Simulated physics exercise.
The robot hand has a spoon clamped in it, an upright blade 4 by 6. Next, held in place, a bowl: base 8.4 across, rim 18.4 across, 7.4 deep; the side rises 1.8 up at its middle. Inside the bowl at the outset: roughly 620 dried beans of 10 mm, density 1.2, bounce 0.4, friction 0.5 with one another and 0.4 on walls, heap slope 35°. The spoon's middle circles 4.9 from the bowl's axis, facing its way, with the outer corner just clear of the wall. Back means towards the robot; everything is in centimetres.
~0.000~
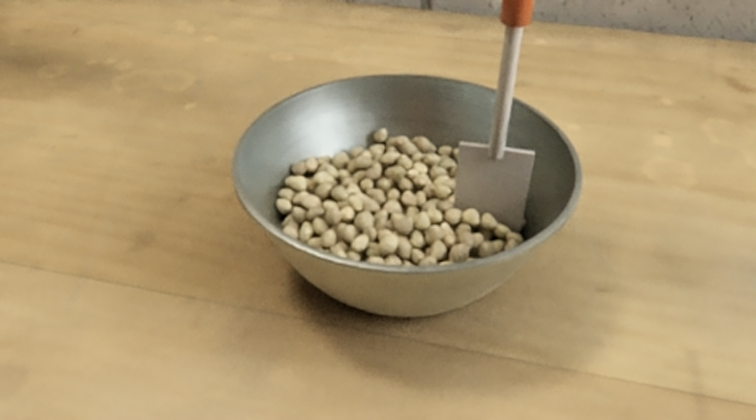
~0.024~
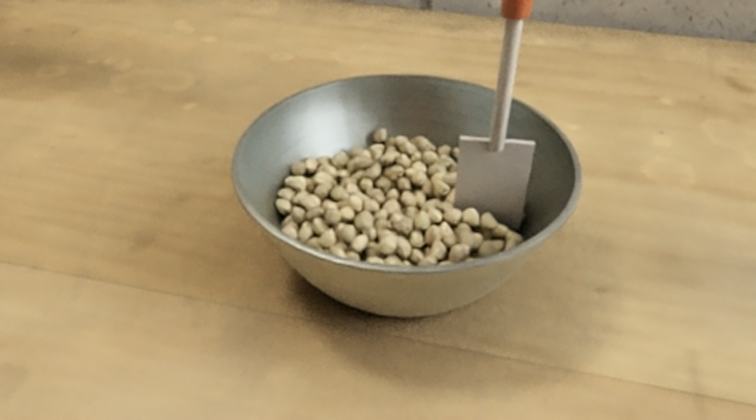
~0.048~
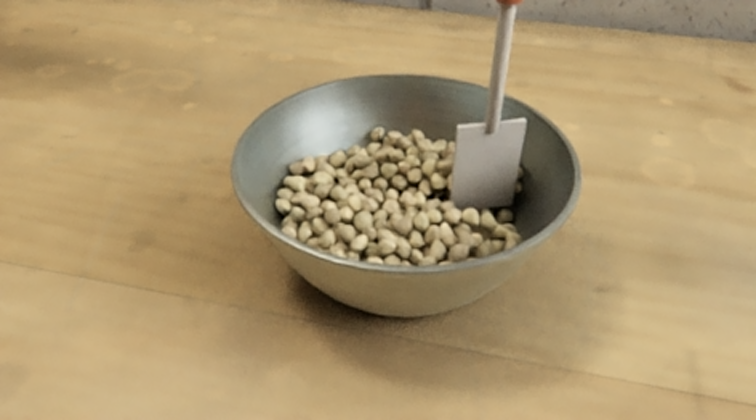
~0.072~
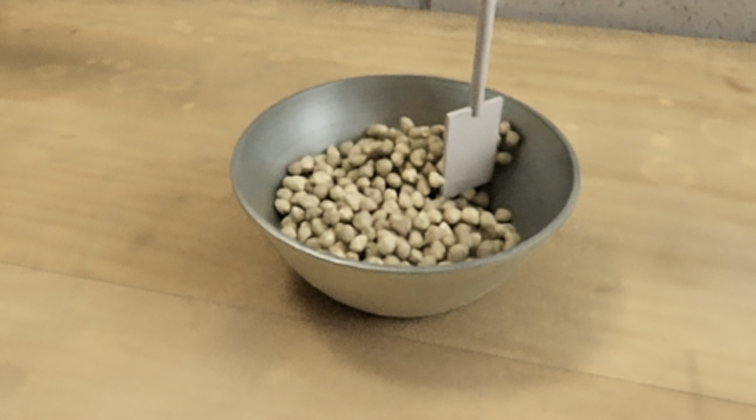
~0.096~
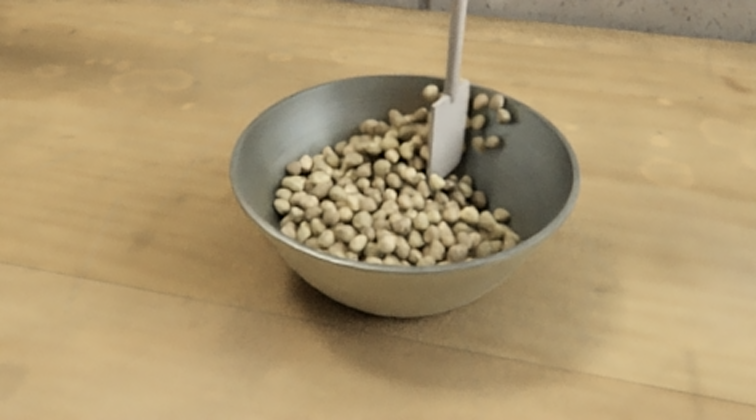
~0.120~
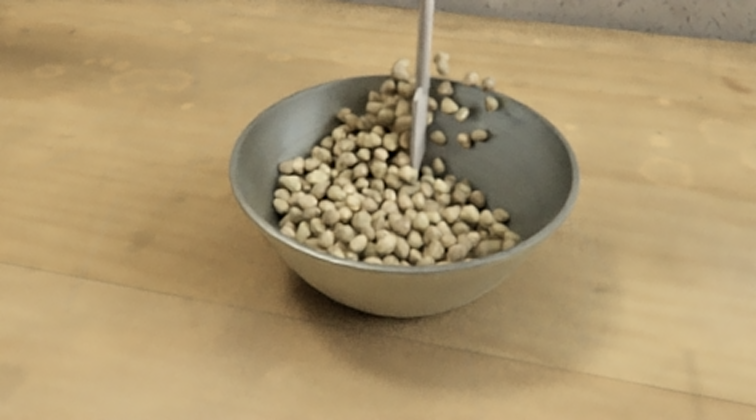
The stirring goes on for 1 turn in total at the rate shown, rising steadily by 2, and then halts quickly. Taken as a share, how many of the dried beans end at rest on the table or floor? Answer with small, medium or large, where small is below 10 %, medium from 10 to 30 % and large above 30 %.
It is medium.
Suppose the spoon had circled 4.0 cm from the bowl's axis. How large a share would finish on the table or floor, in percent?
Some 20 percent would.
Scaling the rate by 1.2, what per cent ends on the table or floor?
Estimated share: Near 20 per cent.
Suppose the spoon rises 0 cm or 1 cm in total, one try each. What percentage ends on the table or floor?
Close to 30 percent and close to 20 percent.
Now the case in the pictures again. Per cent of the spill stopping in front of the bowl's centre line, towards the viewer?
Close to 60 percent, I reckon.
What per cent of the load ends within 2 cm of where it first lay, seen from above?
60 %.
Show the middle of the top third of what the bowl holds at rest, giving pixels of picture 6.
Somewhere close to (423, 213).
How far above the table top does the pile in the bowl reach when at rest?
Around 6.5 cm above the table.
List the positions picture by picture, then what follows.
In the first picture, spoon neck at (500, 123), 0° round; upper third of the load around (395, 206), from x 285 to 520, top at y 135; 624 in the bowl.
In the second picture, spoon neck at (501, 116), 7° round; upper third of the load around (397, 203), from x 285 to 520, top at y 135.
In the third picture, spoon neck at (495, 99), 25° round; upper third of the load around (401, 192), from x 285 to 515, top at y 135.
In the fourth picture, spoon neck at (478, 82), 47° round; upper third of the load around (400, 184), from x 285 to 515, top at y 115.
In the fifth picture, spoon neck at (453, 70), 68° round; upper third of the load around (393, 182), from x 285 to 515, top at y 85.
In the sixth picture, spoon neck at (423, 62), 90° round; upper third of the load around (381, 174), from x 280 to 515, top at y 60; 624 in the bowl.
After 0.23 s, 191° round, highest piece 11 above the table; 593 in the bowl, 31 in flight or on the tool.
After 0.34 s, 292° round, highest piece 10 above the table; 559 in the bowl, 33 on the table or floor, 32 in flight or on the tool.
After 0.60 s, 0° round, highest piece 8 above the table; 535 in the bowl, 89 on the table or floor.
After 1.30 s, 0° round, highest piece 8 above the table; 535 in the bowl, 89 on the table or floor.
At rest, 535 in the bowl, 89 on the table or floor. That is 14 % on the table or floor.
